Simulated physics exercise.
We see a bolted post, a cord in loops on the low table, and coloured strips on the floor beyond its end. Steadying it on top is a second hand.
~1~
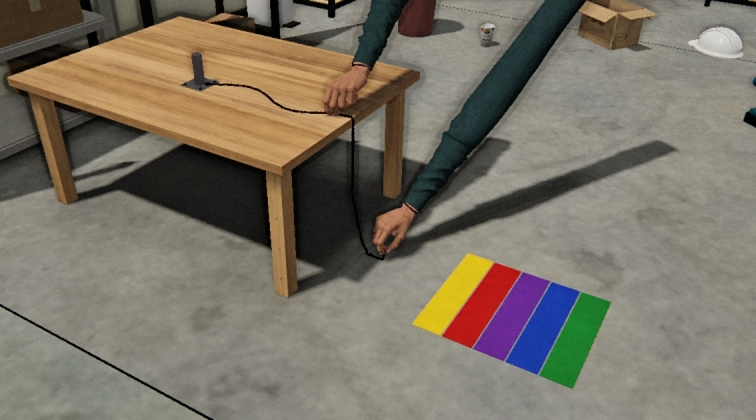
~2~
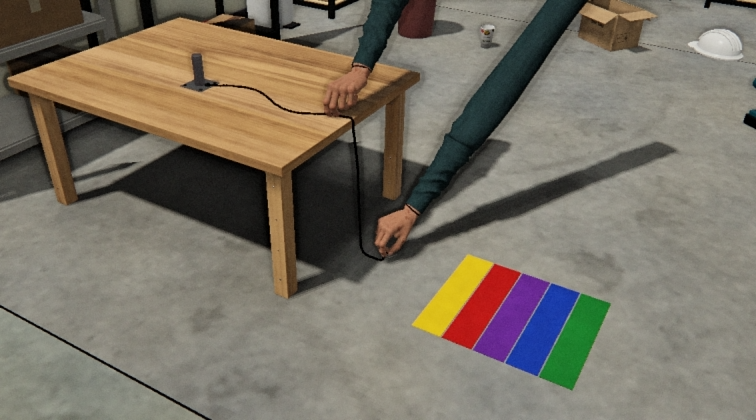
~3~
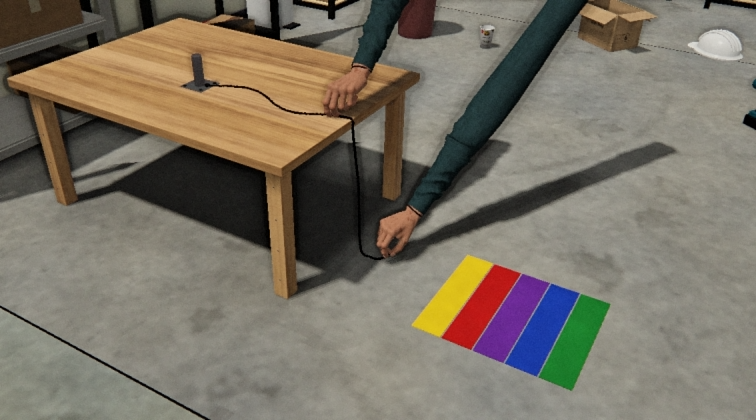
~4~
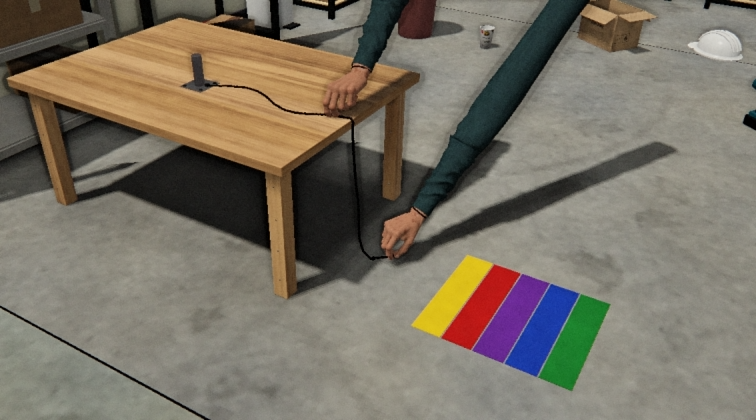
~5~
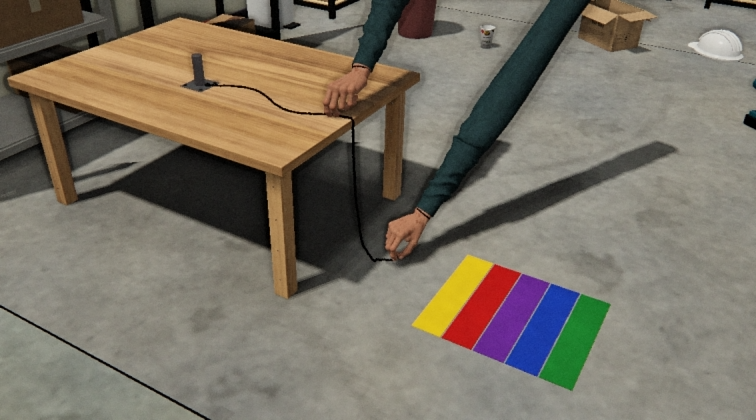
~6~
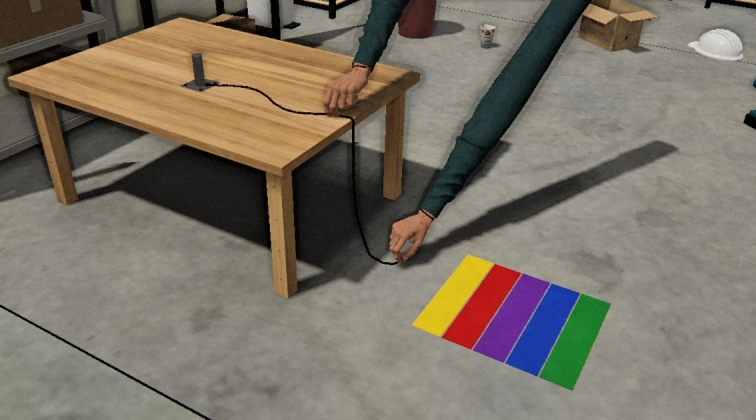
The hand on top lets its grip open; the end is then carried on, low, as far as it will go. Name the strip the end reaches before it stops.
Red.
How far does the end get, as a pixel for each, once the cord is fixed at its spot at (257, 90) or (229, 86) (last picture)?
Per try (px, approx.): (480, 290), (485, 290).
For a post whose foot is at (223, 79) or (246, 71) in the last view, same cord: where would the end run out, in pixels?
In that order: (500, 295) and (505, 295).
A little later, end near (430, 269); short of the strips.
Next, end near (466, 282); over yellow.
When it is tight, end near (489, 290); over red. The red one.
